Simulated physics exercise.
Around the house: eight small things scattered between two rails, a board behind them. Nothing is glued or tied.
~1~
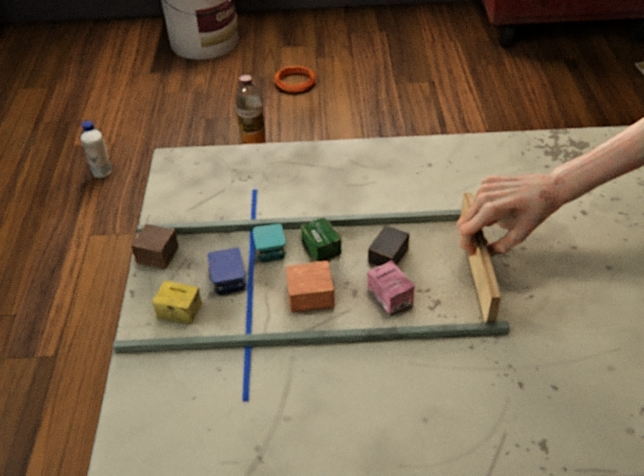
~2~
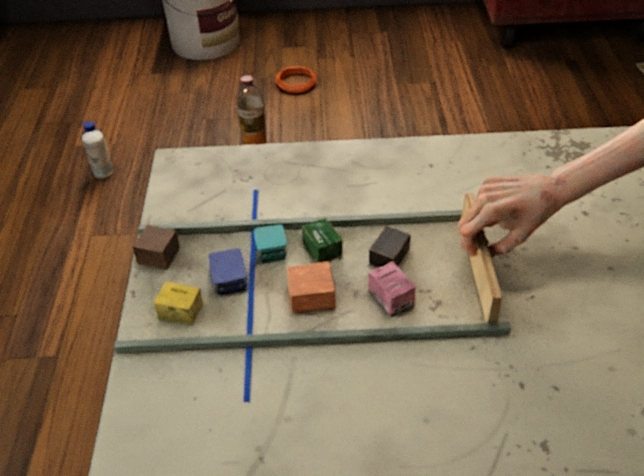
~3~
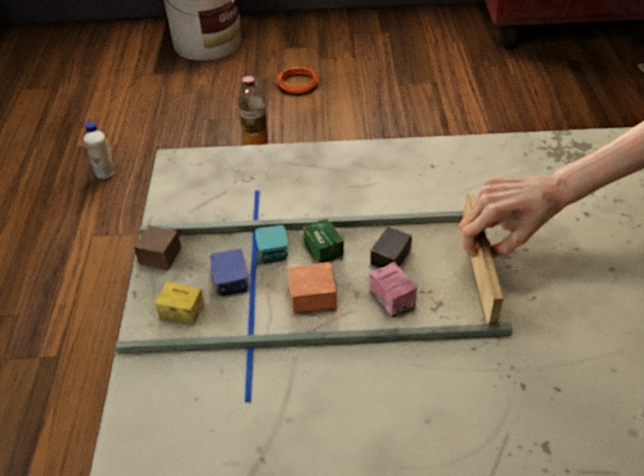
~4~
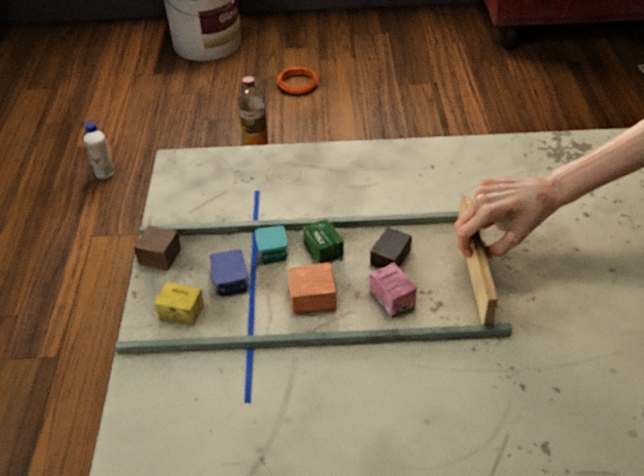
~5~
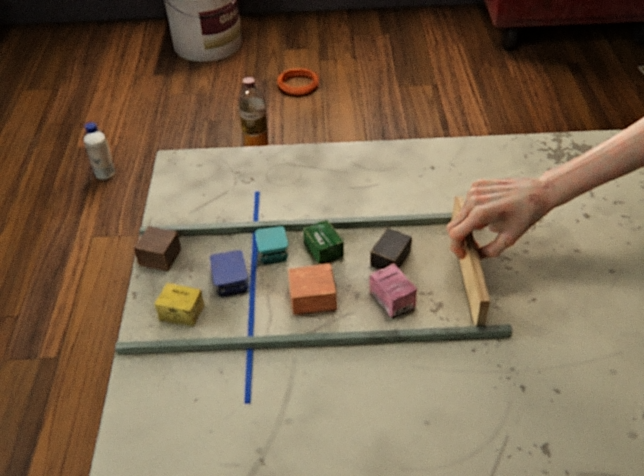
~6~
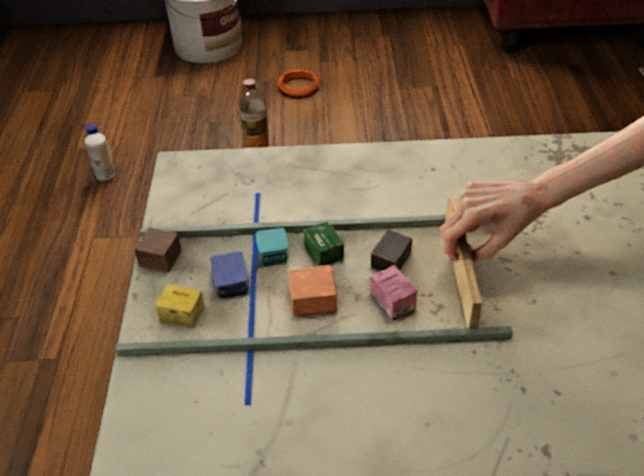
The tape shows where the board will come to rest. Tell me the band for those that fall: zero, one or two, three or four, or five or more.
The number that fall off is zero.
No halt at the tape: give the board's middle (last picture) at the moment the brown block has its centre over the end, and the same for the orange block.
At (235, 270) for the brown block; at (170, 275) for the orange block.
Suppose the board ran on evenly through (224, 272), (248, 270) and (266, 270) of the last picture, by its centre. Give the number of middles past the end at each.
The counts: 1, 0 and 0.
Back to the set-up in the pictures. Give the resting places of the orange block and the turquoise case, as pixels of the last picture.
The orange block at (212, 290), the turquoise case at (188, 243).
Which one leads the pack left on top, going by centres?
The brown block ends nearest.
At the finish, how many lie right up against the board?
In contact: 2.
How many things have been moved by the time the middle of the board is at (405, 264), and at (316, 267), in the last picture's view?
First 2, then 6.
Soon after, none off yet; brown block at rest near (158, 250); yellow box at rest near (180, 306); blue case at rest near (230, 275).
After that, none off yet; brown block at rest near (158, 250); yellow box at rest near (180, 306); blue case displaced about its own width near (196, 270).
In the end, the number that fall off is zero.
